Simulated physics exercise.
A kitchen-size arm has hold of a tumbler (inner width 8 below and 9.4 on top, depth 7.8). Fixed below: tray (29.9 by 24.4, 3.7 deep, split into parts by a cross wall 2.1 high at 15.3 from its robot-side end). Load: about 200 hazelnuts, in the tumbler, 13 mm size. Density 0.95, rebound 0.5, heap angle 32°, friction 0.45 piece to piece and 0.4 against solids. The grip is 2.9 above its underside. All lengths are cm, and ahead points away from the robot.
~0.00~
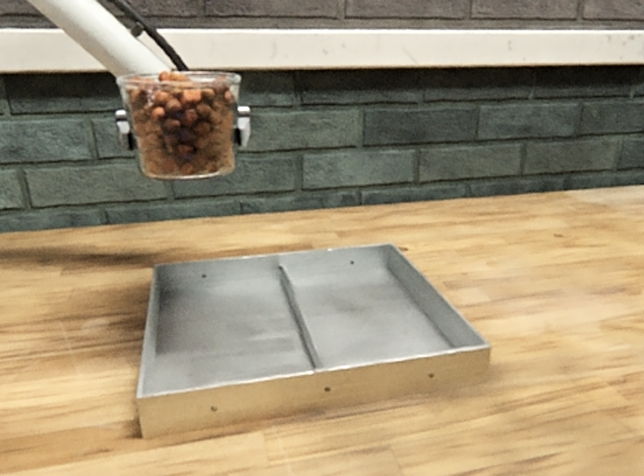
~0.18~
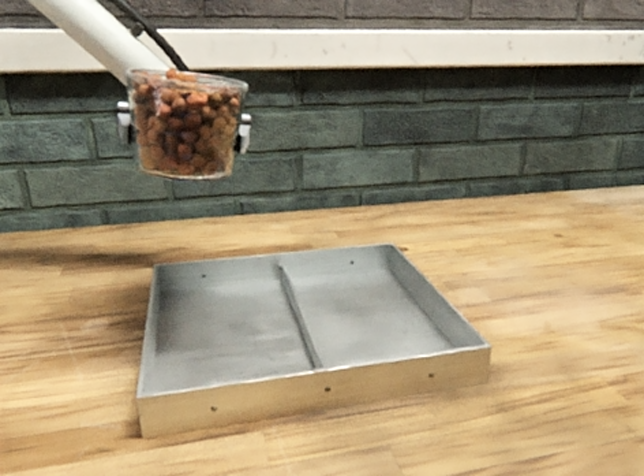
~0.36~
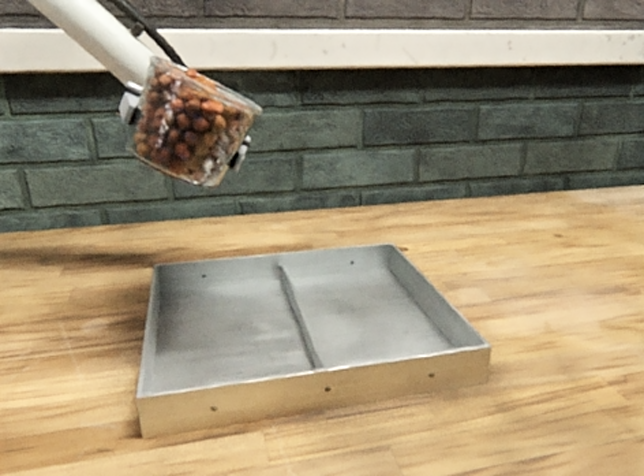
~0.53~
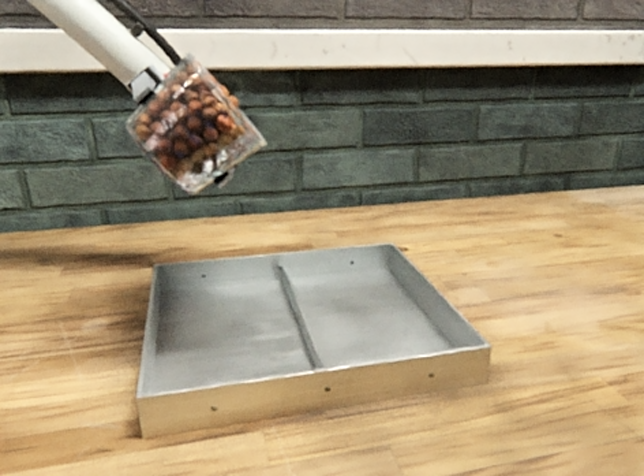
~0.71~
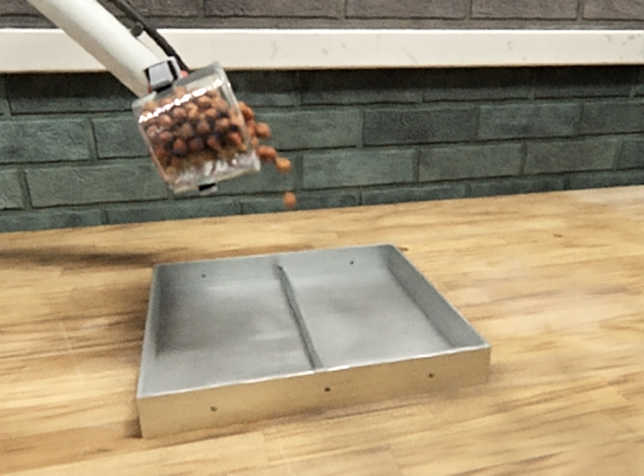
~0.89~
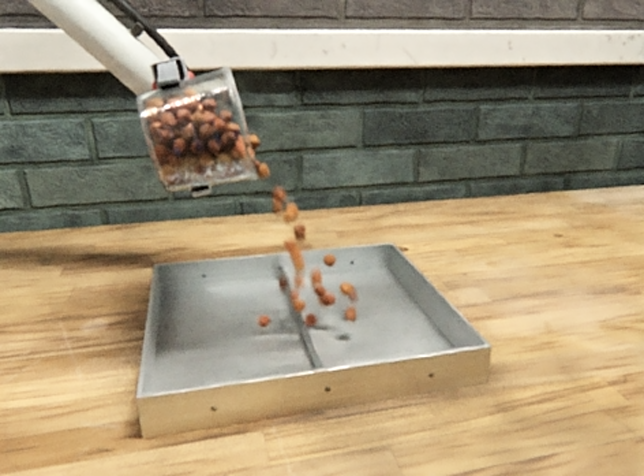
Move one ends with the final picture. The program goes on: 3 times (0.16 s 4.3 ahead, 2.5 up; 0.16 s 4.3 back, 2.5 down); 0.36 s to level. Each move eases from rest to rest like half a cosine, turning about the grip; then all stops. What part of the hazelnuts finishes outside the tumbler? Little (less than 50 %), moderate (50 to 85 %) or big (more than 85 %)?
Outside the tumbler the share is big, more than 85 %.
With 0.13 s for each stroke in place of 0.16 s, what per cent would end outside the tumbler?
It would be near 95 per cent.
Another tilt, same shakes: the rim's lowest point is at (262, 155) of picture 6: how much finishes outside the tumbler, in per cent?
Some 65 per cent.
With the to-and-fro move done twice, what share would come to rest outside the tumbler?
It would be near 85 per cent.
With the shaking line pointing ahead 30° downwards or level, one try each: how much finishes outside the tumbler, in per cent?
About 75 and 90 per cent.
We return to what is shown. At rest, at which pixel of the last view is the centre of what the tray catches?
Near (356, 317).
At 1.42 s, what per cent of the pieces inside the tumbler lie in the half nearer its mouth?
Some 75 per cent.
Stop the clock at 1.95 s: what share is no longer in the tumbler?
Near 95 per cent so far.
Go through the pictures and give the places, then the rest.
The tumbler middle at (185, 126), level; upper third of the load around (177, 96), from x 135 to 225, top at y 80; 202 in the tumbler, in the first frame.
The tumbler middle at (186, 126), tilted 8° forward; upper third of the load around (180, 96), from x 140 to 235, top at y 75, in the second frame.
The tumbler middle at (190, 127), tilted 27° forward; upper third of the load around (182, 98), from x 140 to 245, top at y 70, in the third frame.
The tumbler middle at (194, 130), tilted 52° forward; upper third of the load around (196, 102), from x 140 to 250, top at y 70, in the fourth frame.
The tumbler middle at (196, 133), tilted 71° forward; upper third of the load around (194, 113), from x 150 to 290, top at y 95; 200 in the tumbler, 2 in flight or on a rim, in the fifth frame.
The tumbler middle at (197, 135), tilted 79° forward; upper third of the load around (190, 119), from x 150 to 350, top at y 100; 177 in the tumbler, 10 in the far-side part, 6 in the robot-side part, 9 in flight or on a rim, in the sixth frame.
After 1.42 s, tilted 79° forward, highest piece 23 above the table; 105 in the far-side part, 65 in the tumbler, 24 in the robot-side part, 1 on the table or floor, 7 in flight or on a rim.
After 1.95 s, tilted 66° forward, highest piece 20 above the table; 140 in the far-side part, 42 in the robot-side part, 15 in the tumbler, 2 on the table or floor, 3 in flight or on a rim.
After 2.41 s, level, highest piece 23 above the table; 140 in the far-side part, 45 in the robot-side part, 15 in the tumbler, 2 on the table or floor.
After 3.46 s, level, highest piece 23 above the table; 140 in the far-side part, 45 in the robot-side part, 15 in the tumbler, 2 on the table or floor.
In the end, 140 in the far-side part, 45 in the robot-side part, 15 in the tumbler, 2 on the table or floor. That is 93 % outside the tumbler.
